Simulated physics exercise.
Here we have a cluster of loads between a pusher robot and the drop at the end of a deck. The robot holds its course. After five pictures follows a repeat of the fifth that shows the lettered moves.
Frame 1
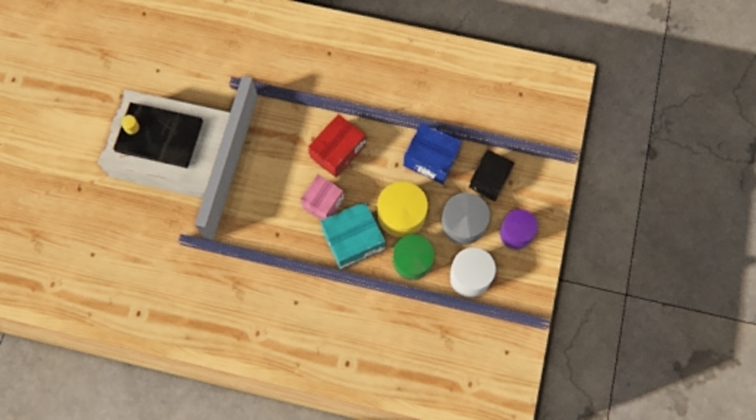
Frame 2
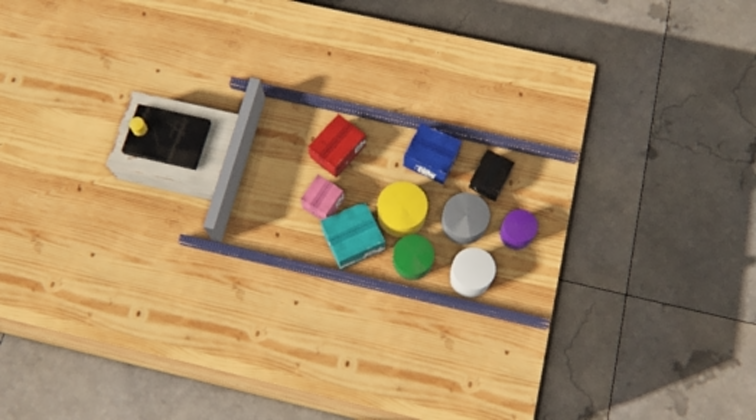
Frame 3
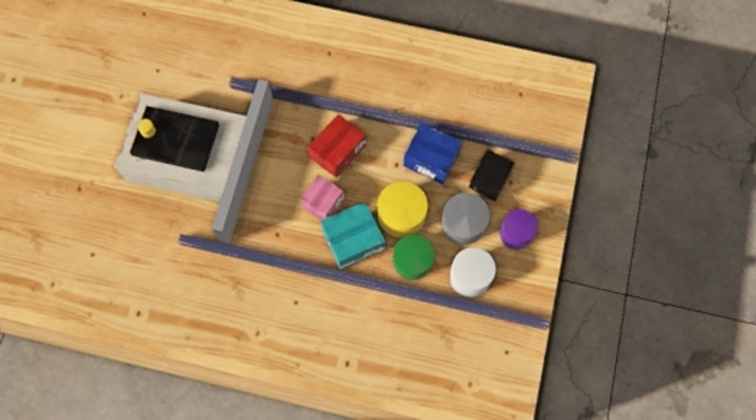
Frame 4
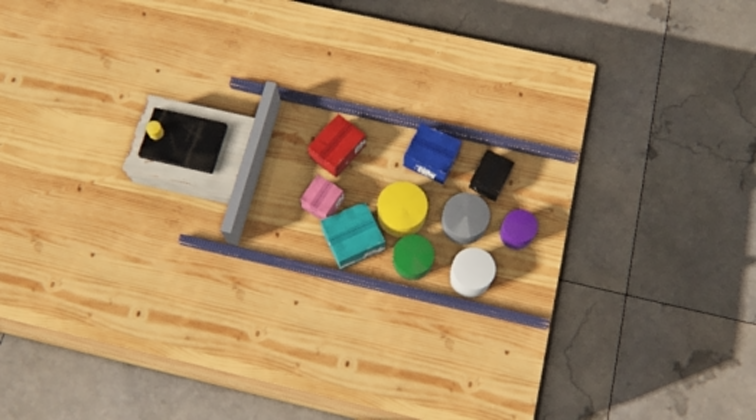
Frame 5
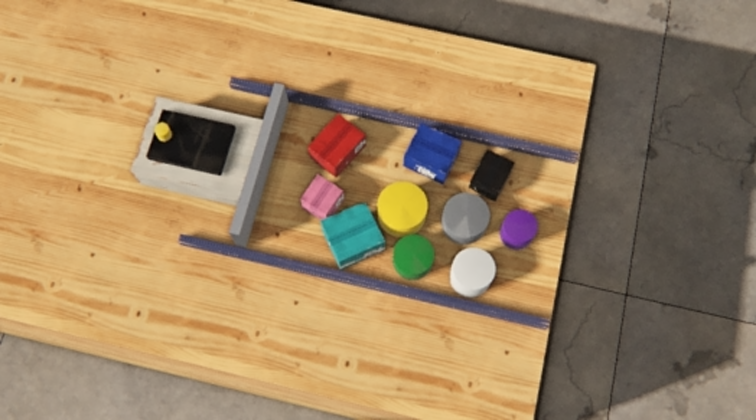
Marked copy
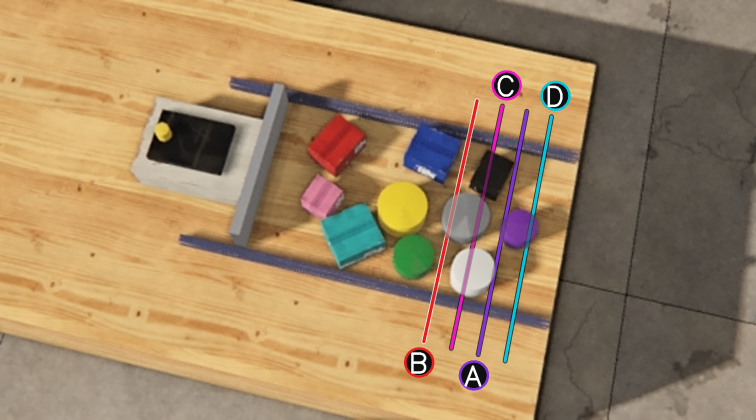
On a wooden deck, a pusher robot creeping right between two rails towards a cluster of colourful loads, which stay still.
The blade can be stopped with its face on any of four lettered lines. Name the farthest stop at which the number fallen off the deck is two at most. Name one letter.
The farthest such stop is B.
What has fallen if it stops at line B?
The purple canister goes over.
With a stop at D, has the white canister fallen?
Yes.
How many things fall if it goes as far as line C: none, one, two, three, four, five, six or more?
By then, four.
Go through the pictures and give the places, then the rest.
In the first picture, purple canister (518, 230); red box (337, 146); black box (491, 176).
In the second picture, robot (172, 137); white canister (472, 273).
In the third picture, robot (181, 139); turquoise parcel (353, 236).
In the fourth picture, robot (189, 141); blue parcel (432, 154).
In the fifth picture, robot (197, 143); yellow canister (402, 210); purple canister (518, 230); red box (337, 146).
On the copy, A at (504, 227); B at (452, 216); C at (478, 222); D at (529, 233).
On B. First, robot (266, 158); red box (362, 151); pink parcel (347, 193).
Then, robot (336, 174); purple canister (541, 236); white canister (499, 277).
Finally, robot (388, 186); purple canister over the edge; white canister (553, 287); one fallen.
By contrast, A drops five; C drops four; D drops seven.
